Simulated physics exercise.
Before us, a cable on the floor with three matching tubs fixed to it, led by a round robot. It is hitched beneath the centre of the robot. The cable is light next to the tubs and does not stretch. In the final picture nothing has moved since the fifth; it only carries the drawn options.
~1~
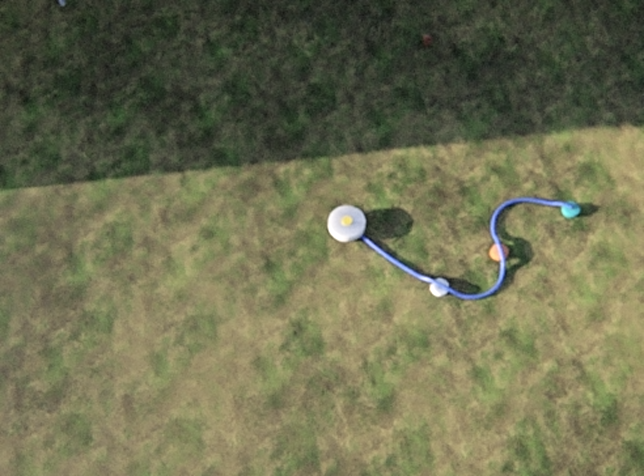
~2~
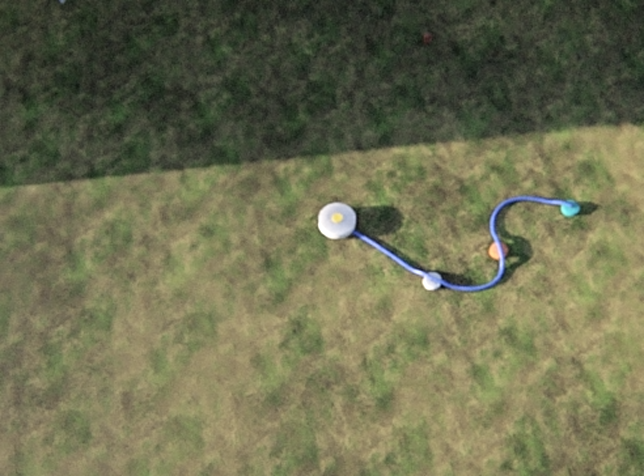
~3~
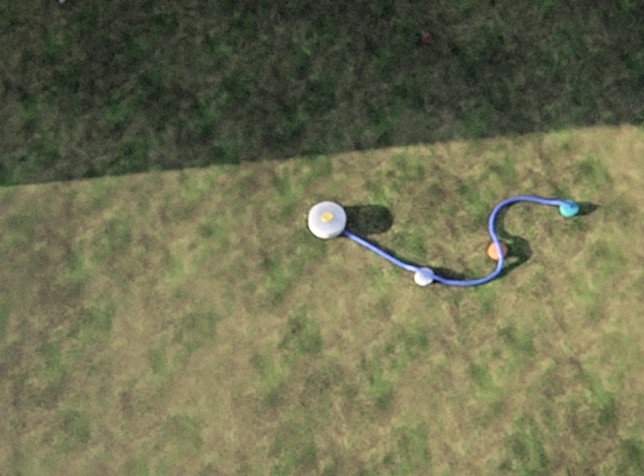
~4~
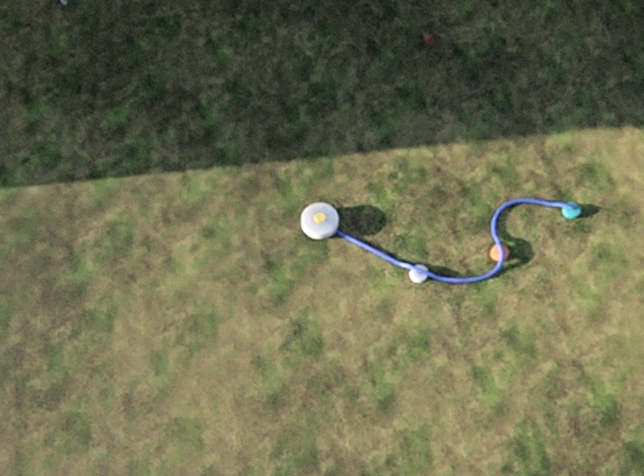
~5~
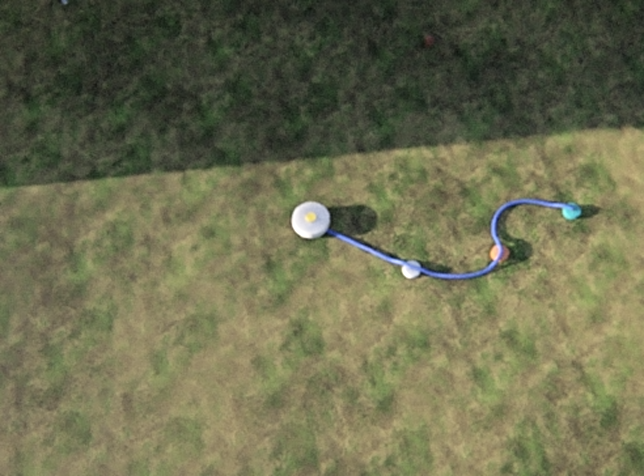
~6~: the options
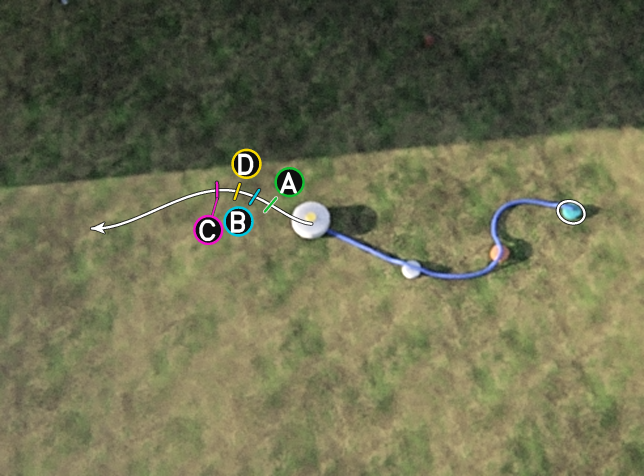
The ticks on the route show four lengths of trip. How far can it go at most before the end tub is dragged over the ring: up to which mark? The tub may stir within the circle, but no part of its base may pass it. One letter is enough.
It should halt at B.
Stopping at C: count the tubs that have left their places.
By then, three.
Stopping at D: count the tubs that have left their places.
Three.
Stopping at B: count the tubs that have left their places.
By then, two.
On the marked copy, A at (271, 205); B at (255, 197); C at (217, 190); D at (237, 191); the ring at (571, 212); the route from (311, 224) via (206, 192) to (92, 228).
With B. Early on, robot (289, 213); turquoise tub (572, 211); orange tub (493, 252); white tub (393, 253).
Further on, robot (271, 202); turquoise tub (572, 211); orange tub (475, 249); white tub (374, 238).
At the end, robot (254, 193); turquoise tub (572, 211); orange tub (455, 243); white tub (356, 228); the ringed tub at the far end is still in its ring.
As for the rest, A is safe but short; C drags the last tub to (546, 216); D drags the last tub to (562, 214).
